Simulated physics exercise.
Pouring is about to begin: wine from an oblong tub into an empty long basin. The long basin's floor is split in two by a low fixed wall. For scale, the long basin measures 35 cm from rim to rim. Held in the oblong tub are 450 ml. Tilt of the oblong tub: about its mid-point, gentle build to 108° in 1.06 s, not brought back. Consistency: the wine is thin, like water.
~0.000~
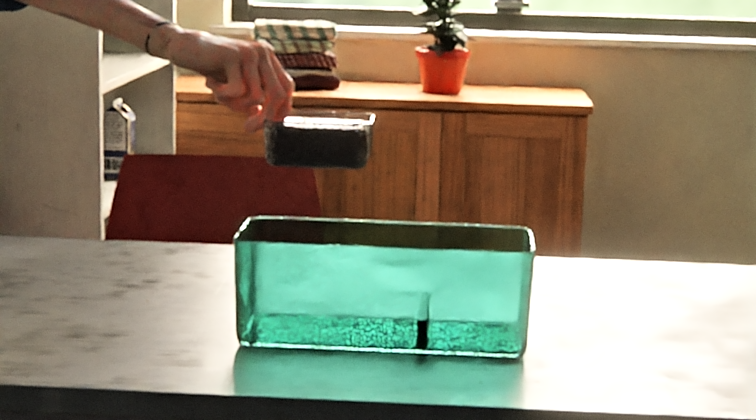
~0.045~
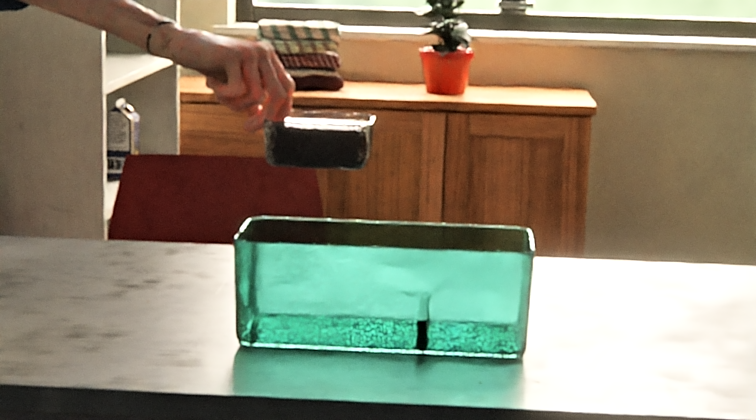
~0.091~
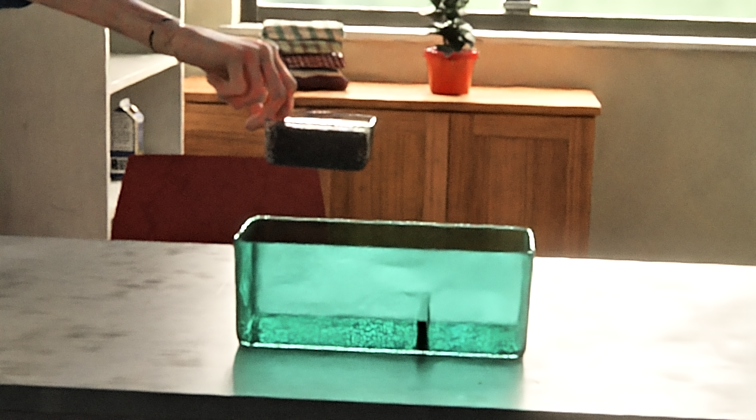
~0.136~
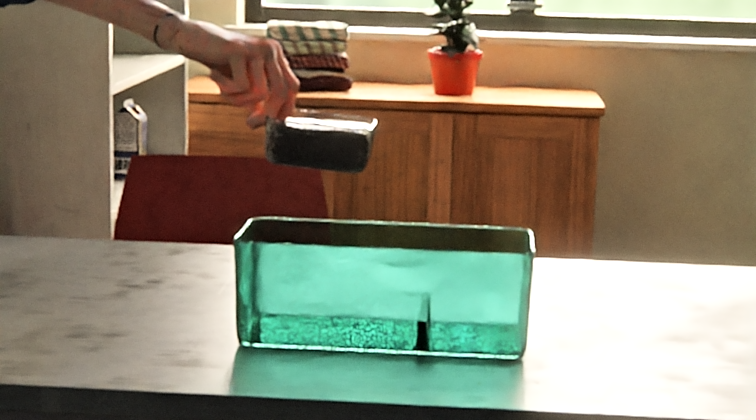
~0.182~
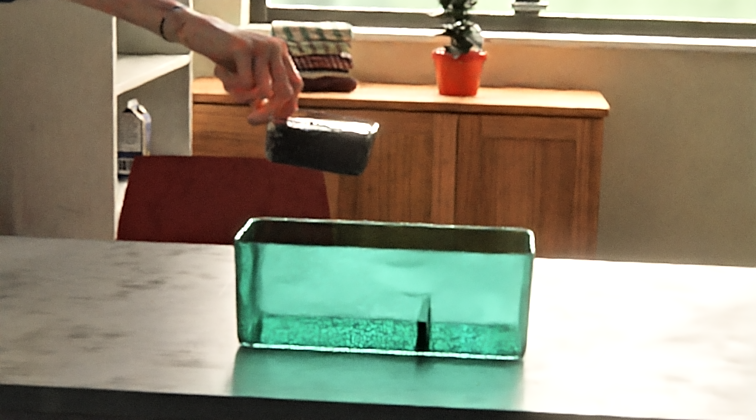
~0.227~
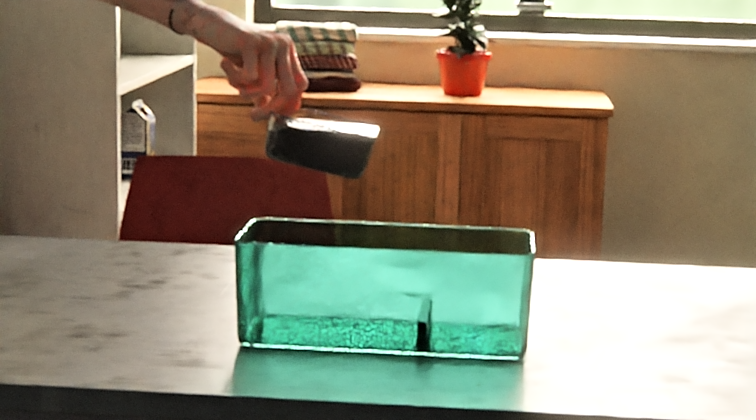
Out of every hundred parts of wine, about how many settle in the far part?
About 47 out of 100.
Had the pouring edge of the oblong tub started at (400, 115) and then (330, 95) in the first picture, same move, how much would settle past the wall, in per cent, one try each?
The first try gives 75 percent and the second 10 percent.
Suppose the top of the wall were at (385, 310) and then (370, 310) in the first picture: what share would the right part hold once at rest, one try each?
75 then 80 %.
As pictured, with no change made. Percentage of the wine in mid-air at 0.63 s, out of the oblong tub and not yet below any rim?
I'd say close to 38 per cent.
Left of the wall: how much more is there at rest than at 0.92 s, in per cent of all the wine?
I'd put it near 7 percent.
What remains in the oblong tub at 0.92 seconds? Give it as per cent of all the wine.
4 %.
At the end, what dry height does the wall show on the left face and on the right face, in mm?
Looks like roughly 30 mm on the left and roughly 24 mm on the right.
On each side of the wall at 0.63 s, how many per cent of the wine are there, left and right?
Around 16 percent on the left and 16 on the right.
After 0.63 s the tilt is 69° and 30 per cent is still to pour, 16 is left of the wall and 16 right of it.
After 0.92 s the tilt is 103° and 4 per cent is still to pour, 46 is left of the wall and 46 right of it.
After 1.23 s the tilt is 108° and 0 per cent is still to pour, 53 is left of the wall and 47 right of it.
After 1.56 s the tilt is 108° and 0 per cent is still to pour, 52 is left of the wall and 47 right of it.
In the end 52 per cent lies left of the wall, 47 right of it and 0 outside.
